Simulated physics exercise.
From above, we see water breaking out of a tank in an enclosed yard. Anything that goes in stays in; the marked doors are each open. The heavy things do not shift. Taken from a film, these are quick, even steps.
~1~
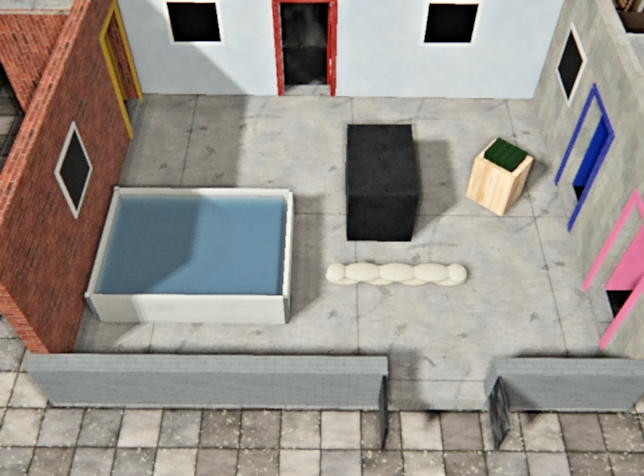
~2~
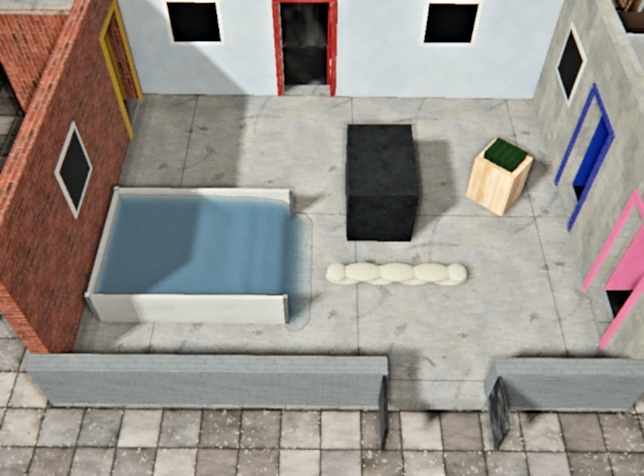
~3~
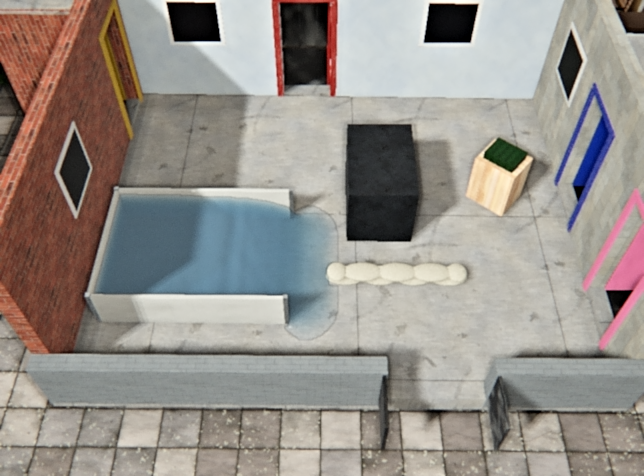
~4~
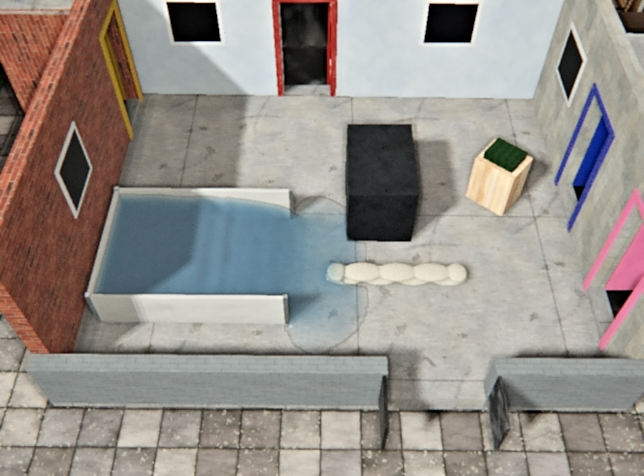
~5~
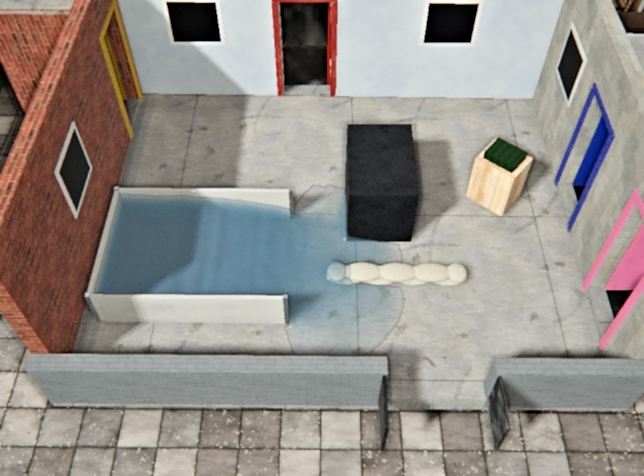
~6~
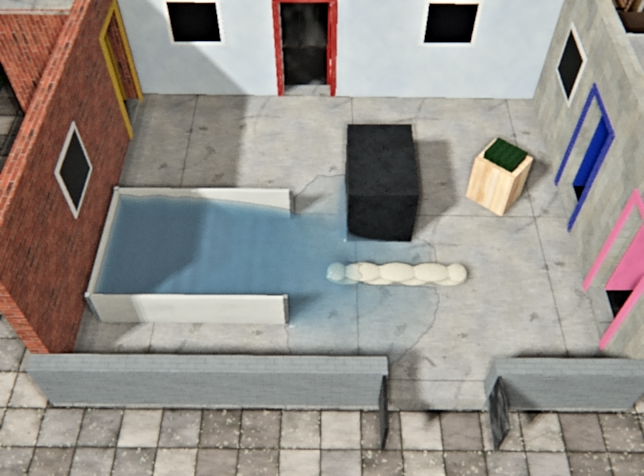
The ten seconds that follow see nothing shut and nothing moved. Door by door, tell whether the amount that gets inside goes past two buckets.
In the end the yellow door lets in little enough there; the red door lets too much in there; the pink door lets too much in there; the blue door lets too much in there.
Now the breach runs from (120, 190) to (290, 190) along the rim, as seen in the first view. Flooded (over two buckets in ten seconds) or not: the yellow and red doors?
Taking them in order, the yellow one beats the mark, then the red one beats the mark.
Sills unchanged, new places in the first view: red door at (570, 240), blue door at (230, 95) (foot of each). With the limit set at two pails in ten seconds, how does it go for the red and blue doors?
Well, the red door overflows, but the blue door falls below the limit.
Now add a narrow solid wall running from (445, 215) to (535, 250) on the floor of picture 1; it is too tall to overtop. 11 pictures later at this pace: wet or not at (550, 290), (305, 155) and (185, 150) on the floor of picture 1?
Taking the points in the order given, they are inundated, inundated and high and dry.
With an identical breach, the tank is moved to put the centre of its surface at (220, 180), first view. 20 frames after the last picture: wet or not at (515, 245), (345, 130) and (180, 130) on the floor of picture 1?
Well, in the order you listed them, they'd be reached by the flood, reached by the flood and unreached.
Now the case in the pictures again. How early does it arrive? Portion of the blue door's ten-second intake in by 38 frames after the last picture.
Near 85 %, I'd say.
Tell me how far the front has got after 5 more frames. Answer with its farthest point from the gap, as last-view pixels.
The farthest wet point should be near (562, 250).
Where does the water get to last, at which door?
It's the door marked yellow.
A moment on, water covers 30 % of the floor; the yellow door not reached, the red door not reached, the pink door not reached, the blue door not reached.
Next, water covers 45 % of the floor; the yellow door not reached, the red door under two buckets in, the pink door under two buckets in, the blue door wet at the sill, nothing in.
Then, water covers 65 % of the floor; the yellow door not reached, the red door over two buckets in, the pink door over two buckets in, the blue door over two buckets in.
Later, water covers 80 % of the floor; the yellow door wet at the sill, nothing in, the red door far over two buckets in, the pink door far over two buckets in, the blue door far over two buckets in.
In the end, water covers 95 % of the floor; the yellow door wet at the sill, nothing in, the red door far over two buckets in, the pink door far over two buckets in, the blue door far over two buckets in.
